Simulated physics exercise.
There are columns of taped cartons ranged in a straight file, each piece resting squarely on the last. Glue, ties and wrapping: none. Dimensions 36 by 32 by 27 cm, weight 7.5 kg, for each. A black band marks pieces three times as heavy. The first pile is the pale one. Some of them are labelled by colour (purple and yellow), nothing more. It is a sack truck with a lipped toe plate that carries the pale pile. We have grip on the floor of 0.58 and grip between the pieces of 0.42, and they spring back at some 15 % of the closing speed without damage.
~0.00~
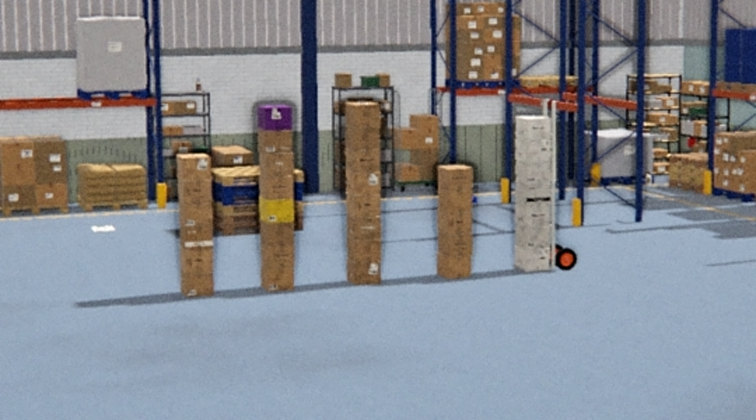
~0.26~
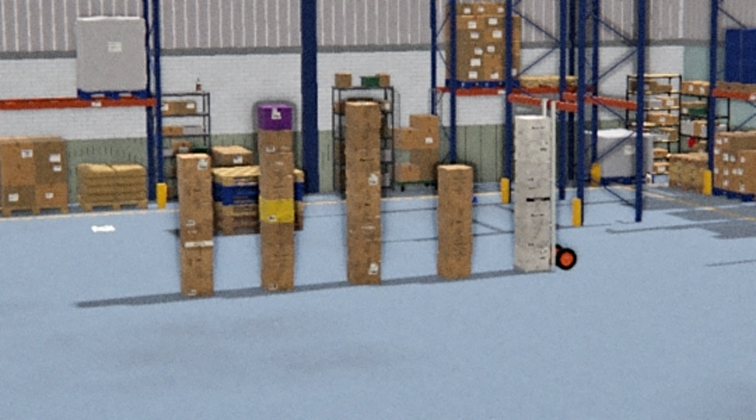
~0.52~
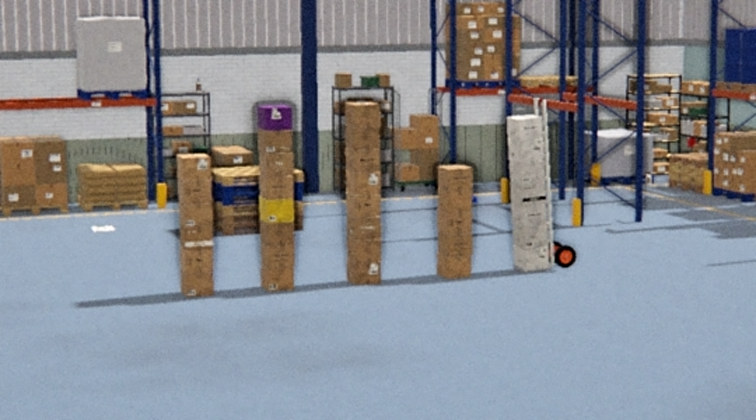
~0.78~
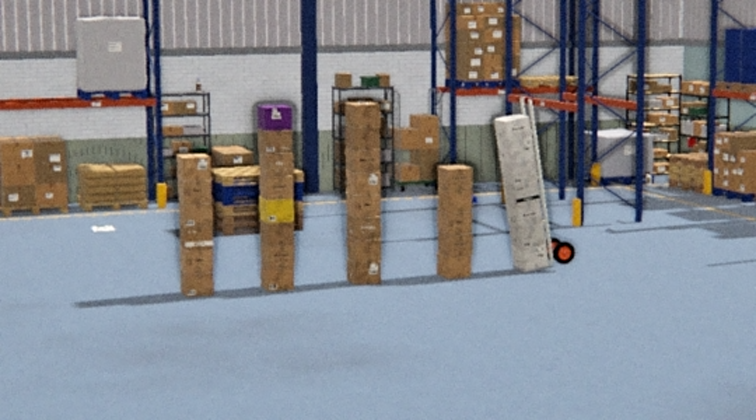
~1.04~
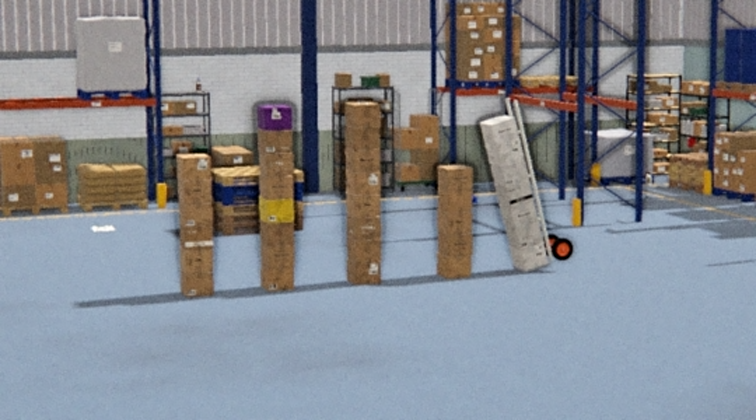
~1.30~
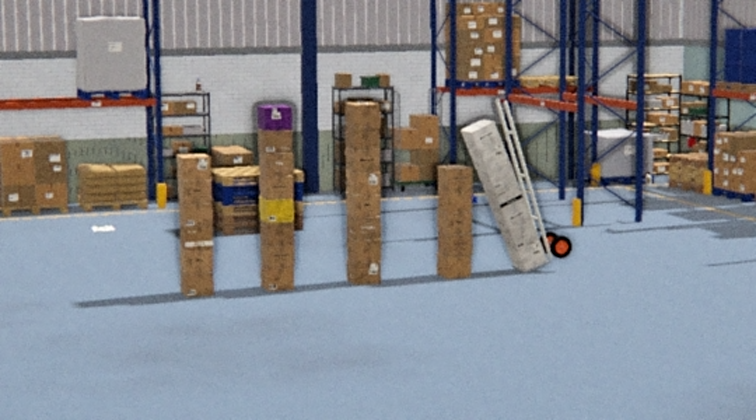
Pale stack of cartons on a sack truck tilting left toward four standing brown carton columns in a warehouse.
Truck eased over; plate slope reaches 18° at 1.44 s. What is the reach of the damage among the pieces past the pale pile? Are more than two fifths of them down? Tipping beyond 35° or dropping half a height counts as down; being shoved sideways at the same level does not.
Yes.
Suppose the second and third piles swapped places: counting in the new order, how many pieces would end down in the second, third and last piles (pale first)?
Pile by pile, you'd see second at 7, third at 4 and last at 5 down.
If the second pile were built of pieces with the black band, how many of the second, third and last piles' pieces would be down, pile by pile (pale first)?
In that case the second pile has 0 down, the third 0, the last 0.
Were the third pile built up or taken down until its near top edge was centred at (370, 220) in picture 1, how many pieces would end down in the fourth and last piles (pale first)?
Fourth 0, last 0.
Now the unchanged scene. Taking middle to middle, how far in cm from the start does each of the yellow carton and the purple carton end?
Net shift, middle to middle: Yellow 150 cm, purple 130 cm.
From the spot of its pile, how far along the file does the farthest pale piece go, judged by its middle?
About 260 cm along.
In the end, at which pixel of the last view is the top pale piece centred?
The top pale piece ends up roughly at (328, 246).
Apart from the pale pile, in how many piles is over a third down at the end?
That comes to 4.
By 2.52 s, 7 of the pale pile down; 4 of the 27 other cartons down.
By 3.66 s, 7 of the pale pile down; 19 of the 27 other cartons down; purple carton tilted 65°, 61 cm lower; yellow carton 21 cm lower.
When it is over (5.8 s), 7 of the pale pile down; 24 of the 27 other cartons down; purple carton on its side; yellow carton tilted 61°, 56 cm lower. That is 89 per cent. In pixels of the last frame, middles, purple carton near (275, 226), yellow carton near (160, 264).
